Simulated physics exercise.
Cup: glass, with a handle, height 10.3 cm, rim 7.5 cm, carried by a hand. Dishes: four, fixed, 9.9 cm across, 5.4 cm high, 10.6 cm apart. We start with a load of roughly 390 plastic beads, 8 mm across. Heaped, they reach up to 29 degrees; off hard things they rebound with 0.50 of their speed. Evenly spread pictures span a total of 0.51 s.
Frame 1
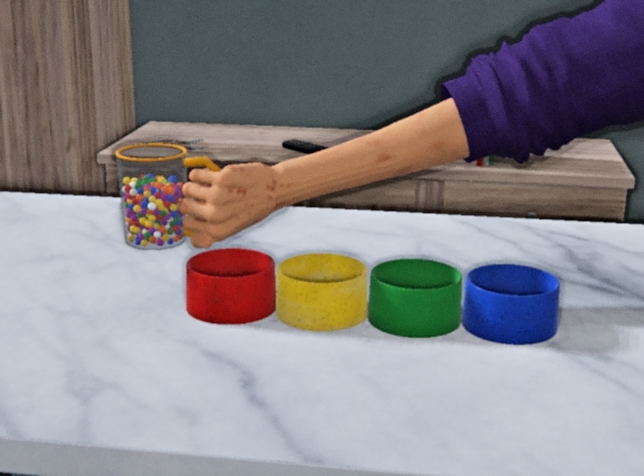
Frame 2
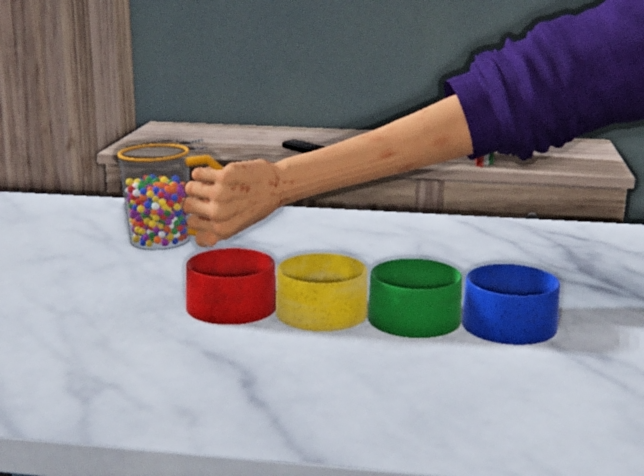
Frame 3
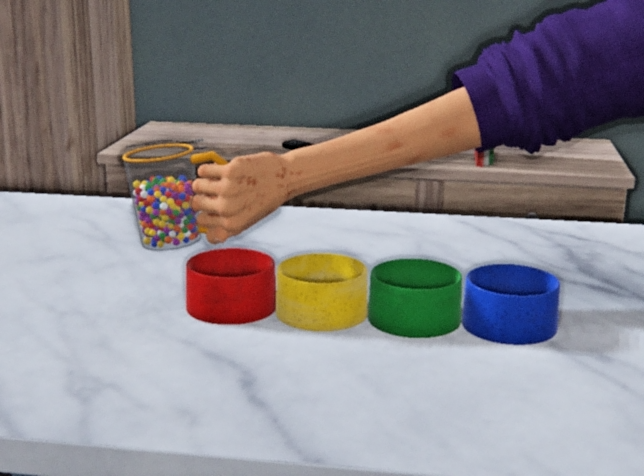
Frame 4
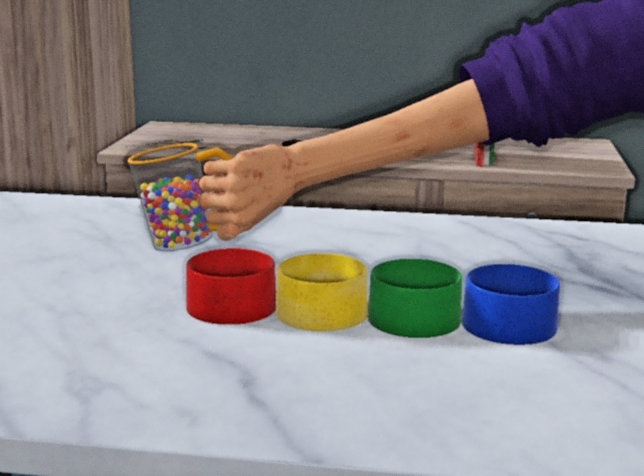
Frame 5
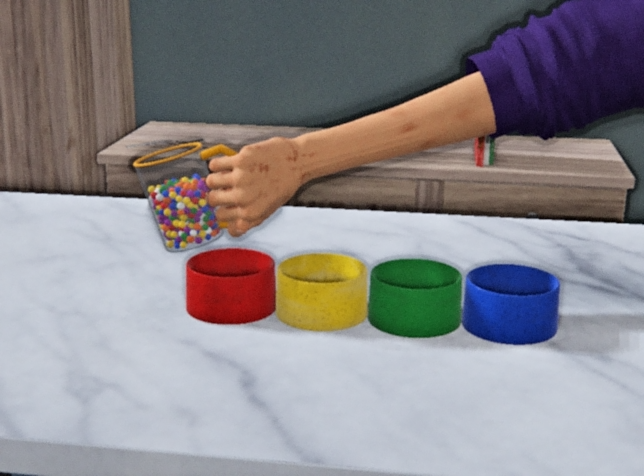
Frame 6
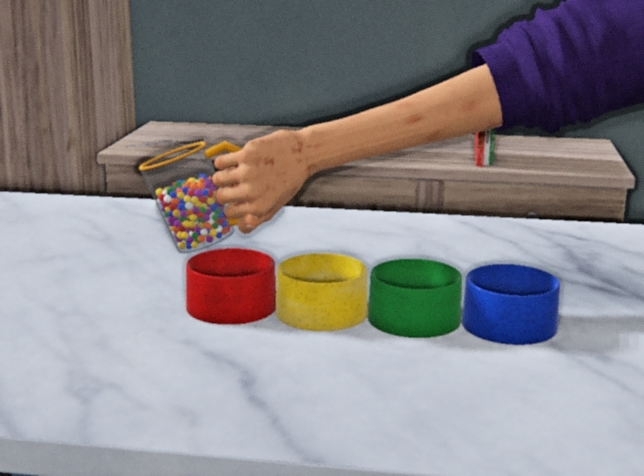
Hand in a purple sleeve lifting a clear cup of colourful beads, moving it slightly right and tilting it behind four coloured dishes.
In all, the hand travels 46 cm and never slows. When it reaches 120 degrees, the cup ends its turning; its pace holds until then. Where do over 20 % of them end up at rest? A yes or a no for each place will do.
In the end red: The share is going to stay within a fifth. Blue: The share is going to stay within a fifth. Green: The share is going to stay within a fifth. Yellow: The share is going to pass a fifth. Counter: The share is going to stay within a fifth.
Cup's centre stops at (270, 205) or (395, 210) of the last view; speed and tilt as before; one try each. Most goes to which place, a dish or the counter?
Try 1 - red; try 2 - yellow.
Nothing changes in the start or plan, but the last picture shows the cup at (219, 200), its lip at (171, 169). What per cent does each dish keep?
The red dish keeps 0, the blue dish 30, the green dish 60 and the yellow dish 0.
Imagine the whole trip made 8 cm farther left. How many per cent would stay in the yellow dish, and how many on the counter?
Then I'd expect yellow at 0 and the counter at 10.
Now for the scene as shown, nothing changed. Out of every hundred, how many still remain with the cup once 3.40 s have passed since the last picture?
About 0 percent of the load.
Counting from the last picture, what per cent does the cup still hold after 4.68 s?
Roughly 0 per cent of the load.
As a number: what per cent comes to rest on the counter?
The answer is roughly 5 per cent.
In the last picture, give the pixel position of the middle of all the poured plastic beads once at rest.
Roughly (320, 295).
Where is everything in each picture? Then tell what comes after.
Cup at (154, 197), tilt 0 degrees, lip at (119, 151), moved 0.0 cm; middle of the pieces at (151, 207); red dish at (231, 263); yellow dish at (322, 269); green dish at (416, 274); blue dish at (513, 280), in the first frame.
Cup at (157, 197), tilt 2 degrees, lip at (121, 152), moved 0.4 cm; middle of the pieces at (155, 207), in the second frame.
Cup at (165, 197), tilt 6 degrees, lip at (126, 155), moved 1.3 cm; middle of the pieces at (164, 207), in the third frame.
Cup at (173, 198), tilt 11 degrees, lip at (132, 159), moved 2.3 cm; middle of the pieces at (173, 208), in the fourth frame.
Cup at (182, 198), tilt 16 degrees, lip at (137, 162), moved 3.3 cm; middle of the pieces at (182, 209), in the fifth frame.
Cup at (190, 199), tilt 20 degrees, lip at (143, 166), moved 4.2 cm; middle of the pieces at (191, 209); red dish at (231, 263); yellow dish at (322, 269); green dish at (416, 274); blue dish at (513, 280), in the sixth frame.
Then, 2.04 s after the last picture, tilt 112 degrees; cup holds 60 %, red 5 %, yellow 35 %.
Then, 3.40 s after the last picture, tilt 120 degrees; cup holds 0 %, red 5 %, yellow 90 %.
Then, 4.68 s after the last picture, tilt 120 degrees; cup holds 0 %, red 5 %, yellow 90 %.
In the end, red 5 %, blue 0 %, green 0 %, yellow 90 %, counter 5 %.
